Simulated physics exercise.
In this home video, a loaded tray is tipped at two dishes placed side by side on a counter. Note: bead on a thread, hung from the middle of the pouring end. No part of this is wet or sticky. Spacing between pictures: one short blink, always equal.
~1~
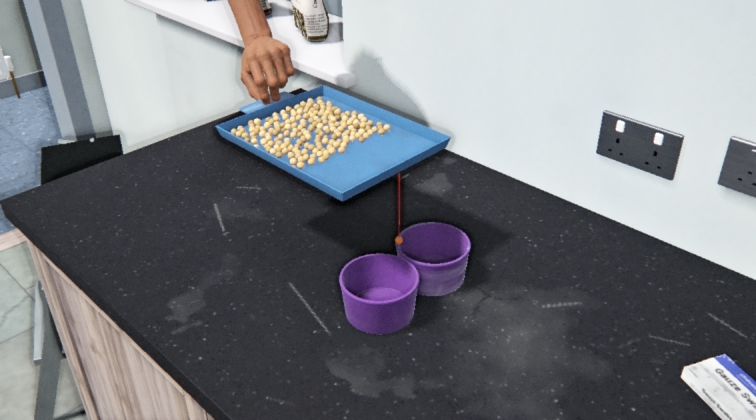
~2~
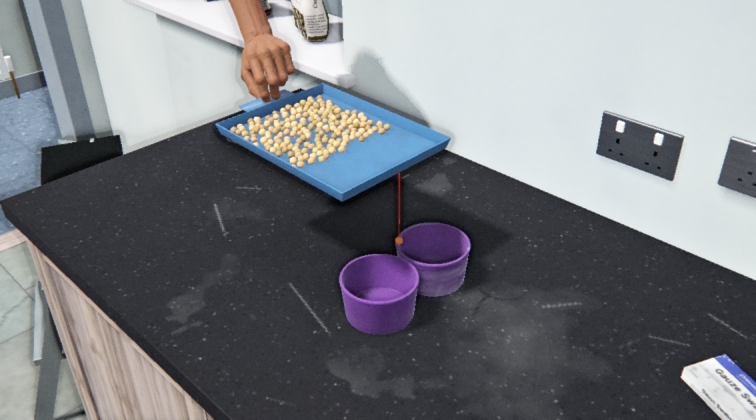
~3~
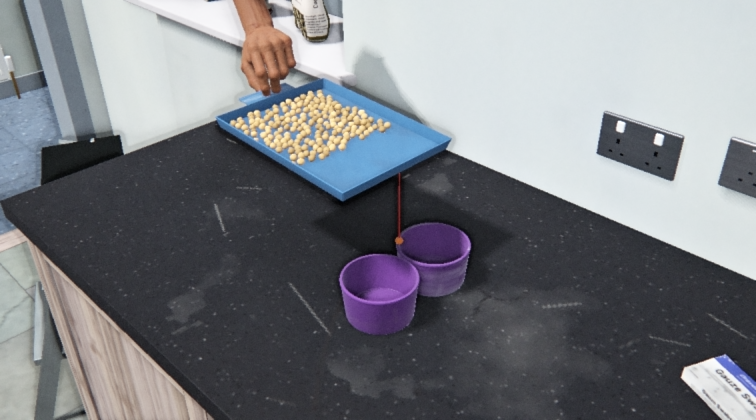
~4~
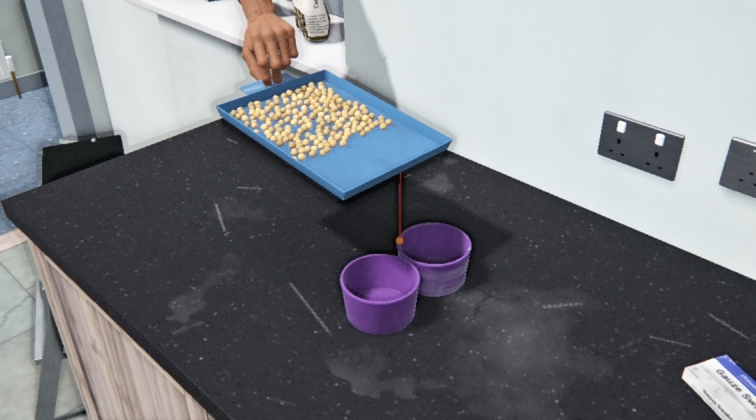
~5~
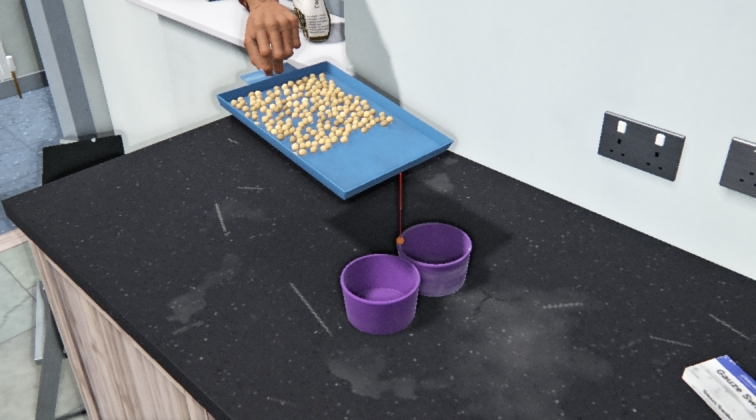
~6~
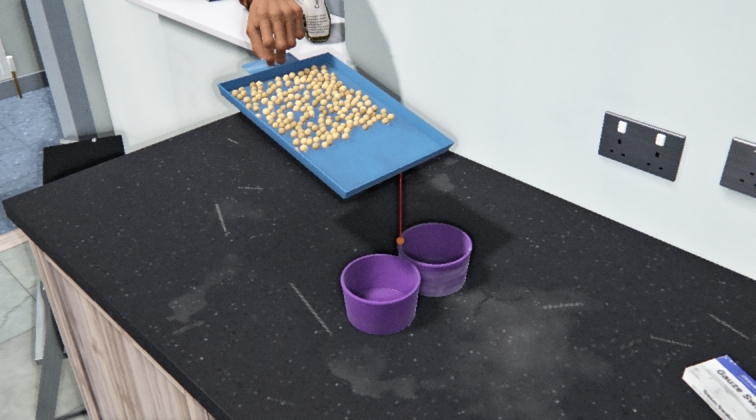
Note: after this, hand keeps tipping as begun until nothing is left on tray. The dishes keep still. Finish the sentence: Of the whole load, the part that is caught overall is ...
... more than half of it.
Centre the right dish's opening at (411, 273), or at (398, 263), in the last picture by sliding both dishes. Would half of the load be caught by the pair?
So that's a lesser portion the first time round, a lesser portion the second.
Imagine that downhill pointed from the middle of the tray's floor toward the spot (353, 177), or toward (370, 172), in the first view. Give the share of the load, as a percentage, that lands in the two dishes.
First case: 70 %; second case: 80 %.
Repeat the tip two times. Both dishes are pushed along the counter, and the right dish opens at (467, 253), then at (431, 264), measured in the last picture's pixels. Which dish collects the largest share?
Place 1: The one on the right side; place 2: The one on the right side.
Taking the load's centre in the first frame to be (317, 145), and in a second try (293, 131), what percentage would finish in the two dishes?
About 60 % and 60 %.
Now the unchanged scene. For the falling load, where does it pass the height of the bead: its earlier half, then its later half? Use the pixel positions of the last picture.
(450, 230), then (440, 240).
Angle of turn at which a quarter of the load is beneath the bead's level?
Roughly 95 degrees of tilt.
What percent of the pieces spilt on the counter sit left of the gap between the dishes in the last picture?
Around 0 per cent, I reckon.
Soon after the last picture, tray tipped steeply; nearly all on the tray; a stray few in the left dish; a stray few in the right dish; a small part in the air.
A little later, tray tipped right over; about two thirds on the tray; a stray few in the left dish; a small part in the right dish; a small part outside both; a small part in the air.
Later still, tray tipped past a quarter turn; a small part in the left dish; about half in the right dish; about a third outside both.
At rest, tray tipped past a quarter turn; a small part in the left dish; about half in the right dish; about a third outside both.
